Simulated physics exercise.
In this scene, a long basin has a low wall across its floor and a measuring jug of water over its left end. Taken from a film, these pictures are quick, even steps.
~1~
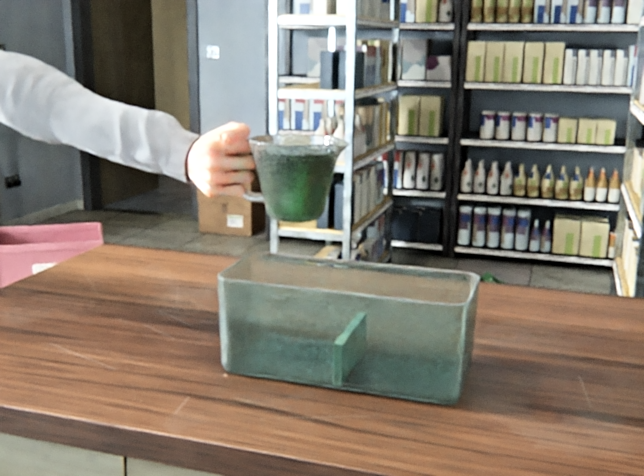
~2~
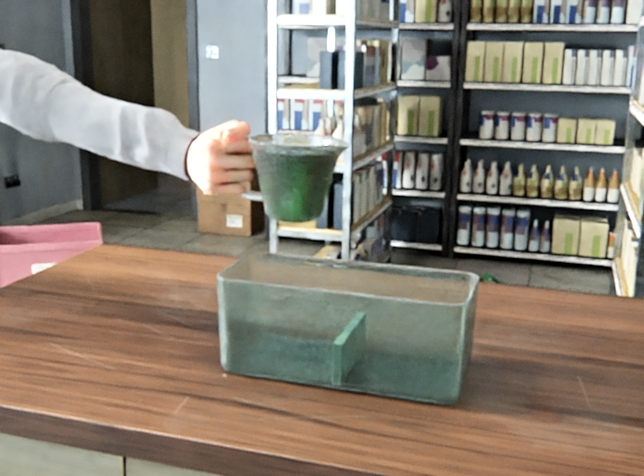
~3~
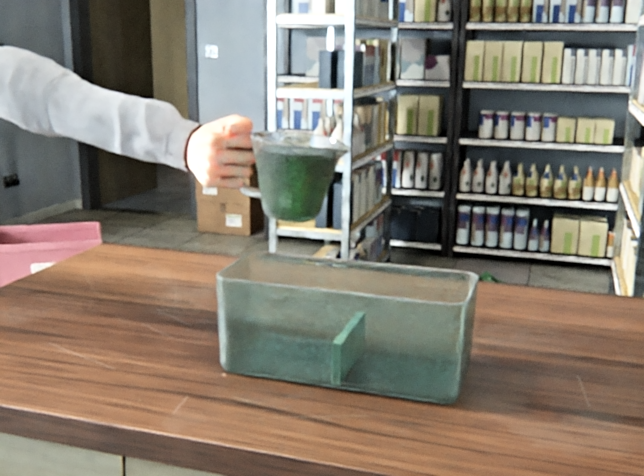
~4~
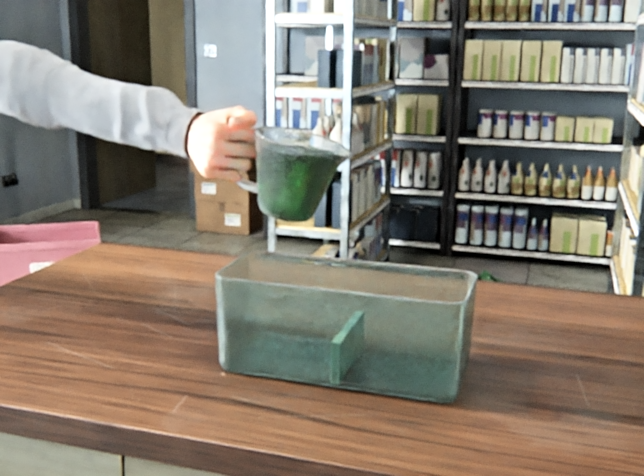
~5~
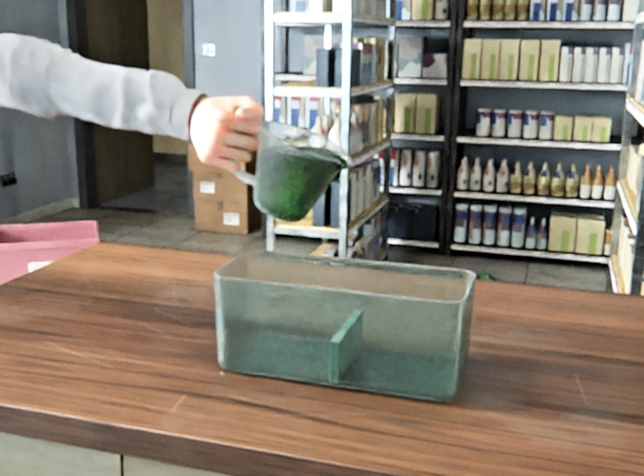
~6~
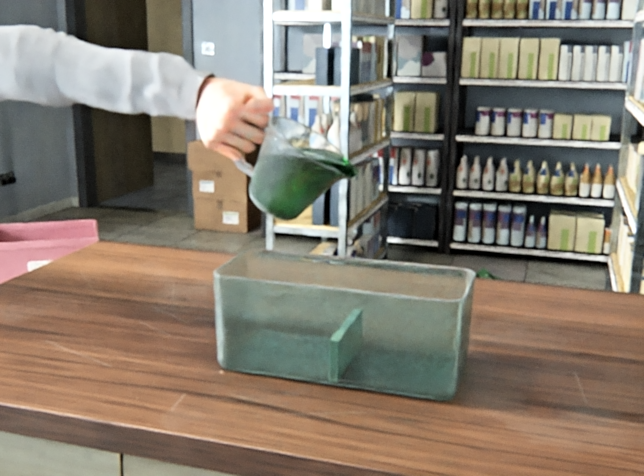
At first, a hand from the left holds a green-tinted measuring jug almost upright above the left end of a long glass basin with a low wall across its floor. Then the hand gradually tilts the jug rightward, steepening the angle until the liquid reaches its lip, while the basin stays still.
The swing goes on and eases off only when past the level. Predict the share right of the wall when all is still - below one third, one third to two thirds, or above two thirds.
I predict a lot ends up right of the wall, past two thirds.
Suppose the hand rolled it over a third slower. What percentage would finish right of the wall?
About 95 per cent.
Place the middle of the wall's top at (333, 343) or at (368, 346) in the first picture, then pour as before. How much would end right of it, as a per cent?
You'd get roughly 90 per cent the first time and roughly 75 per cent the second.
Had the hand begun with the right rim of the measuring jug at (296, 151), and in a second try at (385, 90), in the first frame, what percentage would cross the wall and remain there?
First try: Near 10 percent; second try: Near 85 percent.
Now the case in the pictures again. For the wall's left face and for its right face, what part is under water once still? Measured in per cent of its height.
Once it is still, the left part shows 0 per cent and the right part 40.
A moment on, the measuring jug is tipped on its side and 38 per cent is still to pour, 0 is left of the wall and 35 right of it.
Next, the measuring jug is tipped right over and 3 per cent is still to pour, 4 is left of the wall and 87 right of it.
Then the measuring jug is tipped right over and 0 per cent is still to pour, 4 is left of the wall and 94 right of it.
Later the measuring jug is tipped right over and 0 per cent is still to pour, 4 is left of the wall and 94 right of it.
At rest 4 per cent lies left of the wall, 94 right of it and 1 outside.
